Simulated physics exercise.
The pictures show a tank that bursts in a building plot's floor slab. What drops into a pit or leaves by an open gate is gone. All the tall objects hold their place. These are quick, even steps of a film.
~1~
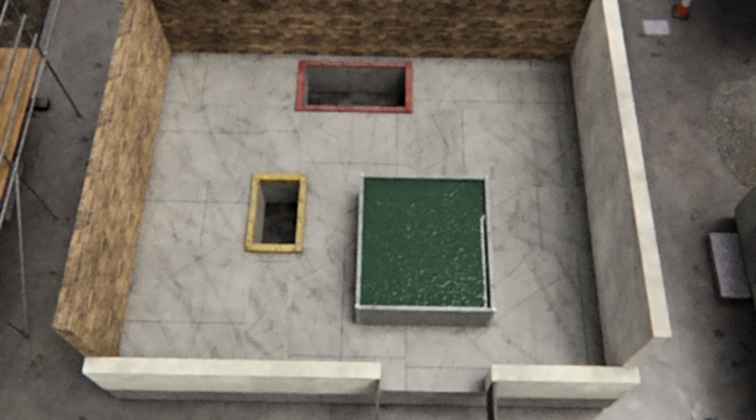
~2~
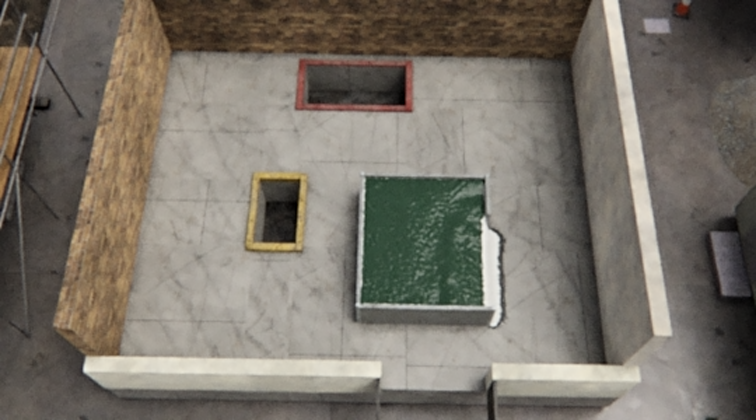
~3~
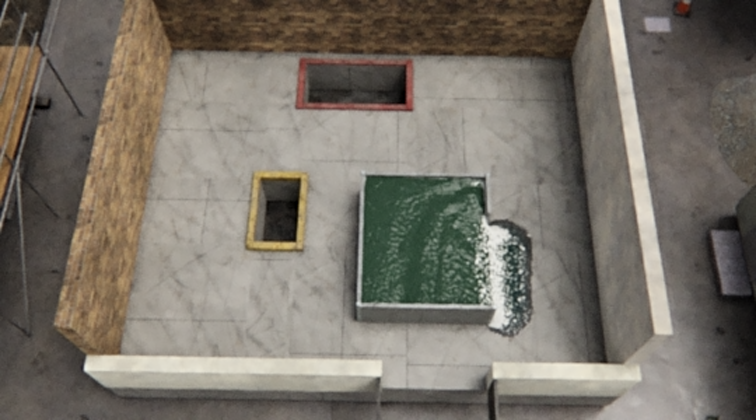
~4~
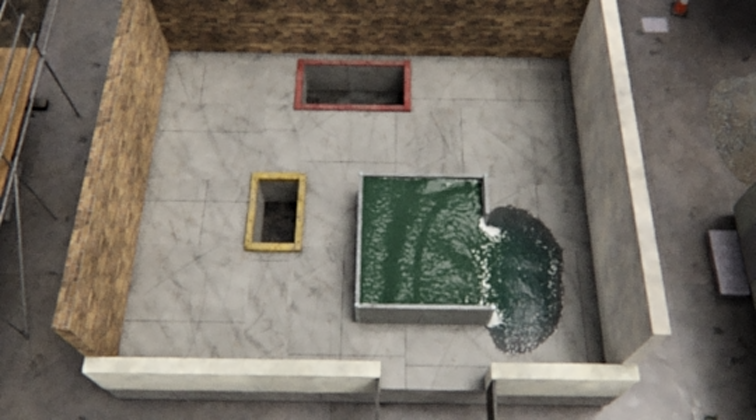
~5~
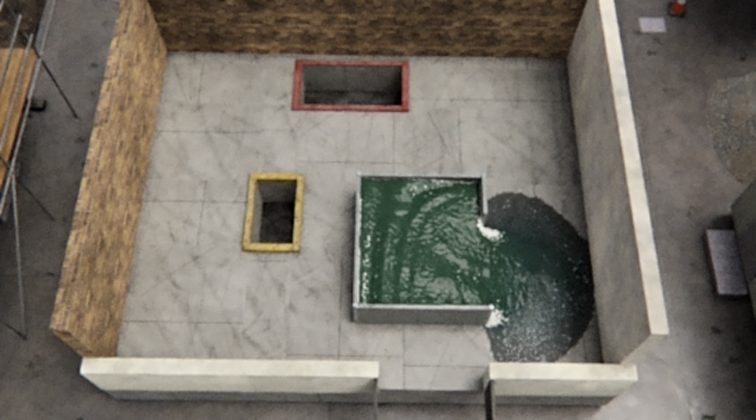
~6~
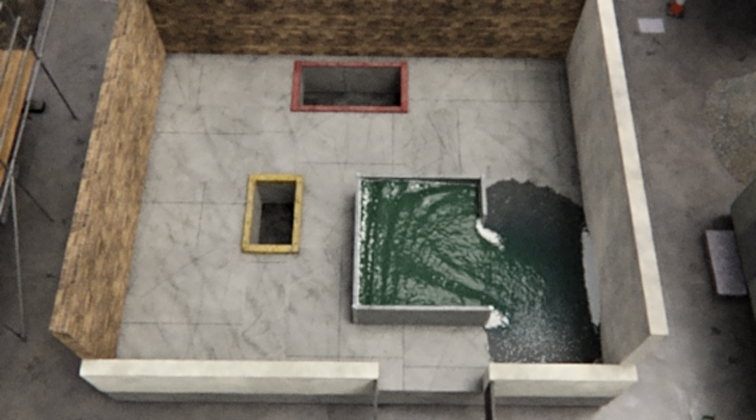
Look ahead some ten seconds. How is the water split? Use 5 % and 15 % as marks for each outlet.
In the end: The gate takes from 5 to 15 %; the yellow pit takes less than 5 %; the red pit takes from 5 to 15 %.
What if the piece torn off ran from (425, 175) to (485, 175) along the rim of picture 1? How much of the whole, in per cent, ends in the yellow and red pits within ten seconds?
Roughly, in per cent: Yellow 0, red 20.
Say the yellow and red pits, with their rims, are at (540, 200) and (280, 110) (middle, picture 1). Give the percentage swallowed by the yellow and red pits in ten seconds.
Per cent: Yellow 12, red 0.
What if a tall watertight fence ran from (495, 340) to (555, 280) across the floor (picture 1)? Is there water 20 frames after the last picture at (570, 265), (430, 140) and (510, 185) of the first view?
As listed: Flooded, no water, awash.
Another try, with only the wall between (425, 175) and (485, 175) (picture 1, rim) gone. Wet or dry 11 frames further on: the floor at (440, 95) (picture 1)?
There: Covered.
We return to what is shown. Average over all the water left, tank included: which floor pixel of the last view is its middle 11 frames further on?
Near (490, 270).
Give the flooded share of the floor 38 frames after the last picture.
Some 65 per cent.
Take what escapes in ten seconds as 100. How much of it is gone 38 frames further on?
Roughly 50 per cent.
A moment on, water covers 15 % of the floor; the gate 0 %, the yellow pit 0 %, the red pit 0 %.
Next, water covers 25 % of the floor; the gate 0 %, the yellow pit 0 %, the red pit 0 %.
Then, water covers 45 % of the floor; the gate 1 %, the yellow pit 0 %, the red pit 0 %.
Later, water covers 65 % of the floor; the gate 4 %, the yellow pit 0 %, the red pit 3 %.
In the end, water covers 95 % of the floor; the gate 8 %, the yellow pit 0 %, the red pit 8 %.
